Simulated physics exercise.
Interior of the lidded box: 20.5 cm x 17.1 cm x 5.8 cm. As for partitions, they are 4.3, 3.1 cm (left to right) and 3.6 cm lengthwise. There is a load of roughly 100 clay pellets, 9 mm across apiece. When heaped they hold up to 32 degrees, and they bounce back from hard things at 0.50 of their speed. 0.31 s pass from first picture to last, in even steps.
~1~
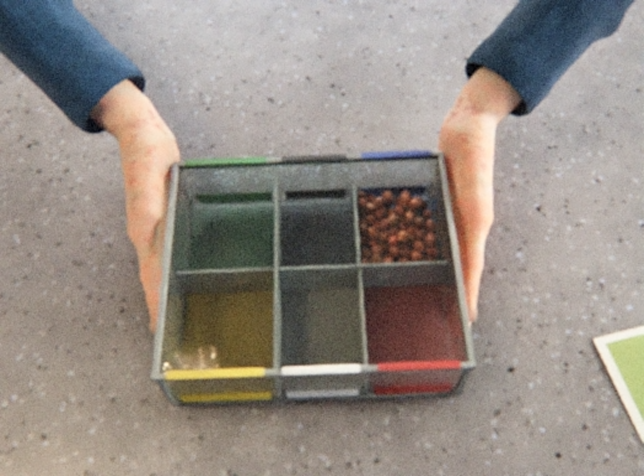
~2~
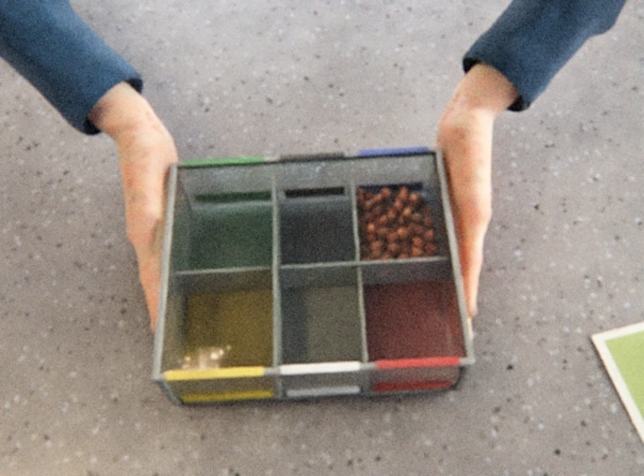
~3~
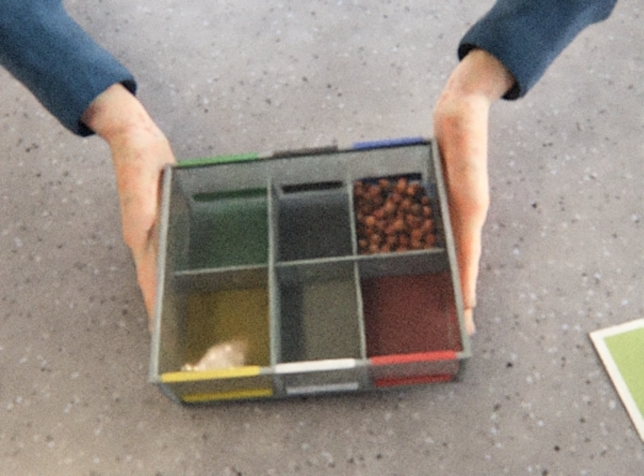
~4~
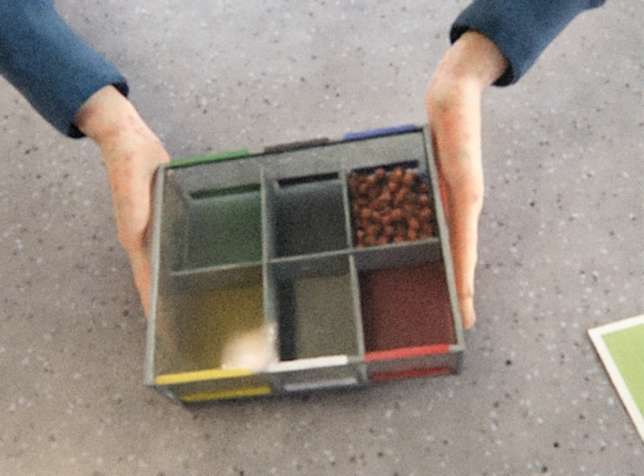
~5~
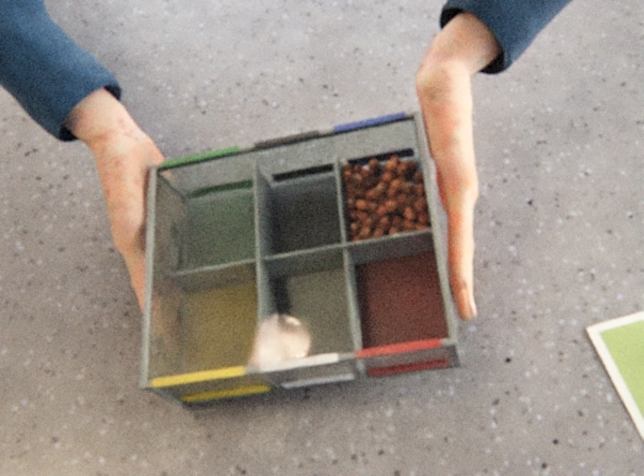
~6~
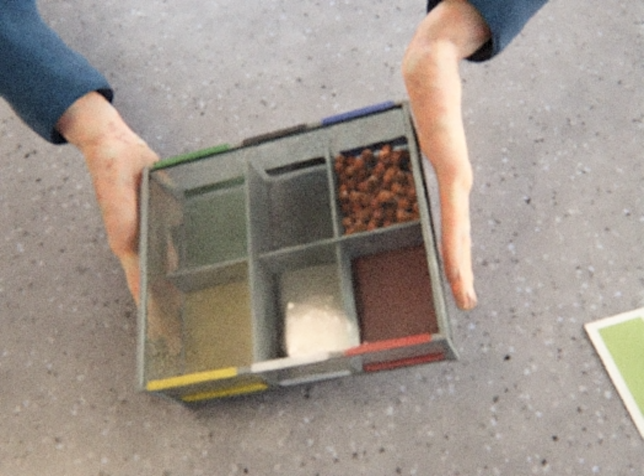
The video shows two hands steadily tilting a six-compartment box, its left front corner lowest, while brown pellets stay in the blue-marked back right section and a pale patch shifts right from the yellow-marked section to the white.
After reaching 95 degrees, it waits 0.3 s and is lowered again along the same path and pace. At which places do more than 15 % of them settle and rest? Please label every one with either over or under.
Labels - red: Under; blue: Over; green: Under; yellow: Over; white: Under; black: Under.
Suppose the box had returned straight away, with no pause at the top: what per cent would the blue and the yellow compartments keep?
Blue 25; yellow 45.
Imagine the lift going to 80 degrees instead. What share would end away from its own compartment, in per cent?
That works out to close to 35 percent.
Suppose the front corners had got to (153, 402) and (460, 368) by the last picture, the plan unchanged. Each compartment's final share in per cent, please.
Red 0; blue 25; green 0; yellow 25; white 50; black 0.
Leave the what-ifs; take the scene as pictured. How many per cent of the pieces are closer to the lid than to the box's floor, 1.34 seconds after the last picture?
Roughly 60 per cent.
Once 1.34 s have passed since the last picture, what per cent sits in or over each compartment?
In per cent: Red 0, blue 40, green 10, yellow 20, white 10, black 20.
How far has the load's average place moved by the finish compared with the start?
Around 13.5 centimetres, start to finish.
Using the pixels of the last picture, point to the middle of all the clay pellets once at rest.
At about (225, 332).
Then, 1.34 s after the last picture, tilt 95 degrees; blue 40 %, green 10 %, yellow 20 %, white 10 %, black 20 %.
Then, 2.22 s after the last picture, tilt 48 degrees; blue 25 %, green 5 %, yellow 65 %, black 5 %.
Then, 3.11 s after the last picture, tilt 0 degrees; blue 25 %, green 5 %, yellow 65 %, black 5 %.
In the end, red 0 %, blue 25 %, green 5 %, yellow 65 %, white 0 %, black 5 %.
